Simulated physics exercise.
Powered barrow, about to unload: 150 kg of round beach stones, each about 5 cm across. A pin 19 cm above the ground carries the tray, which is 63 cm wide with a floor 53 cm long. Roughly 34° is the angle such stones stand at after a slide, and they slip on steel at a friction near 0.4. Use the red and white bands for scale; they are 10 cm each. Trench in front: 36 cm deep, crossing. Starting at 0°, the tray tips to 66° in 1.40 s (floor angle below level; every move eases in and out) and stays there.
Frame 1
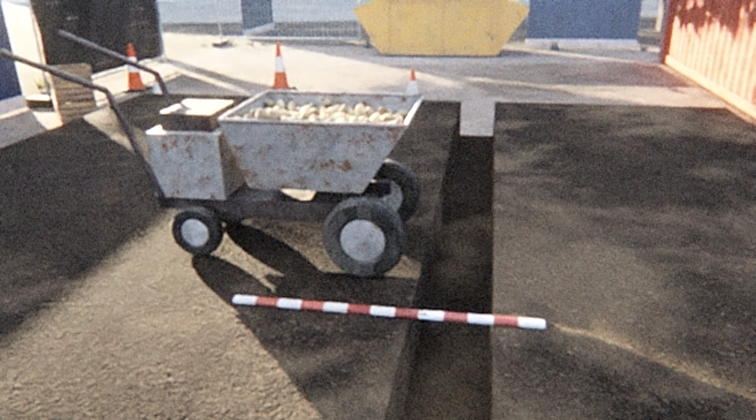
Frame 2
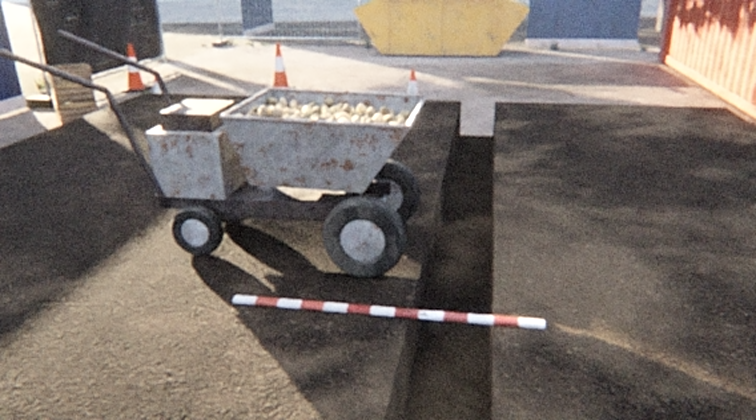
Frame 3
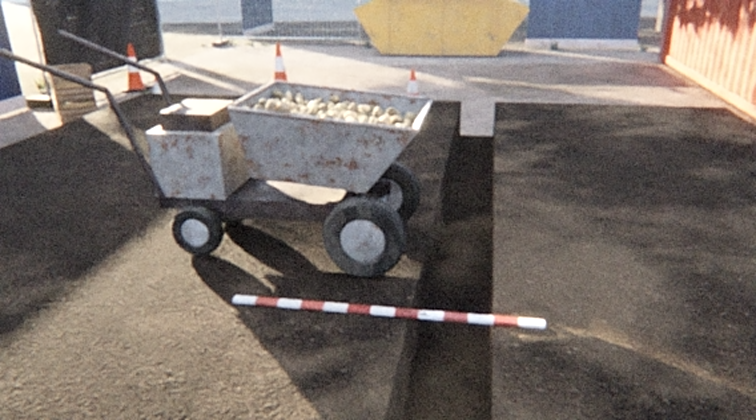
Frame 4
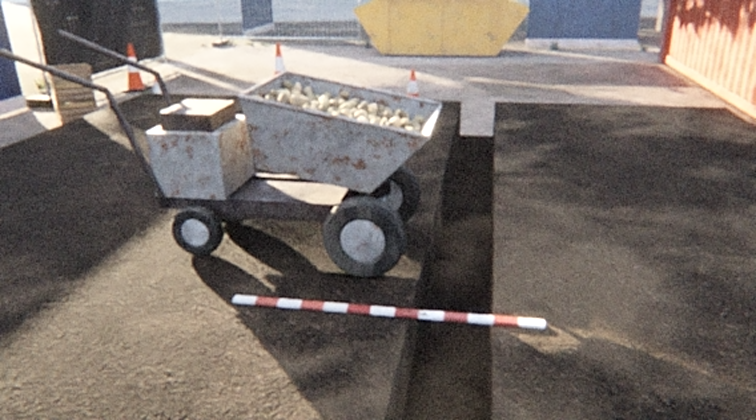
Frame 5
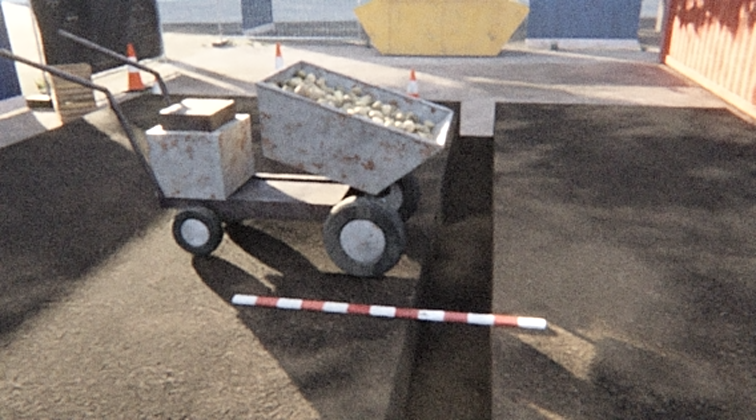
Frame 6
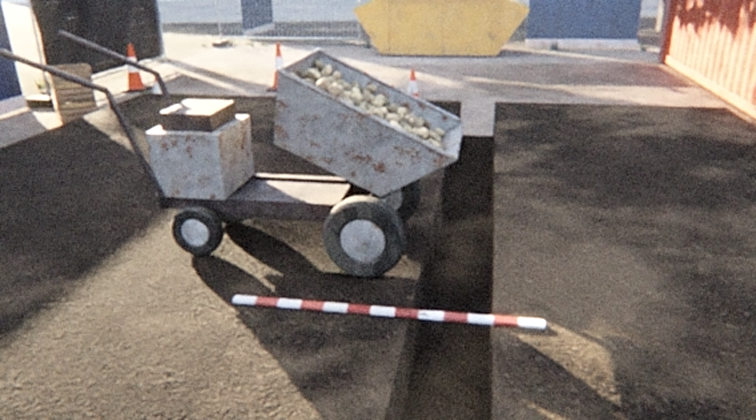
A rusty grey powered barrow with a tray of pale stones stands on dark ground in a sunlit yard, seen from its side and slightly above. A narrow trench lies to its right, a red-and-white striped pole in front, and orange cones and a yellow skip behind. The tray tilts smoothly, its left end rising and right lip lowering, while the wheels and camera stay still.
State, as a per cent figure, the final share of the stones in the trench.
The final share is about 25 per cent.
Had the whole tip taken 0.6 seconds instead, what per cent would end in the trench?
In that case some 20 per cent.
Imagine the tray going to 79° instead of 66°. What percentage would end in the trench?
It would be near 10 per cent.
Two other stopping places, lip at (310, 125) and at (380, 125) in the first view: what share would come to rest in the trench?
Estimates: 95 % then 50 %.
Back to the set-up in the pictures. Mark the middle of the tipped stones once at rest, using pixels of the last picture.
Middle at around (533, 255), I'd say.
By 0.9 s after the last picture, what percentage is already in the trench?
By then, around 0 percent.
Then, 0.5 s after the last picture the floor is at 56°, 100 % in the tray; the foremost stones are at (489, 192).
Then, 0.9 s after the last picture the floor is at 66°, 65 % in the tray, 35 % past the trench; the foremost stones are at (607, 275).
Then, 1.3 s after the last picture the floor is at 66°, 39 % in the tray, 1 % in the trench, 60 % past the trench; the foremost stones are at (710, 269).
Then, 3.2 s after the last picture the floor is at 66°, 7 % in the tray, 25 % in the trench, 68 % past the trench; the foremost stones are past the picture's edge.
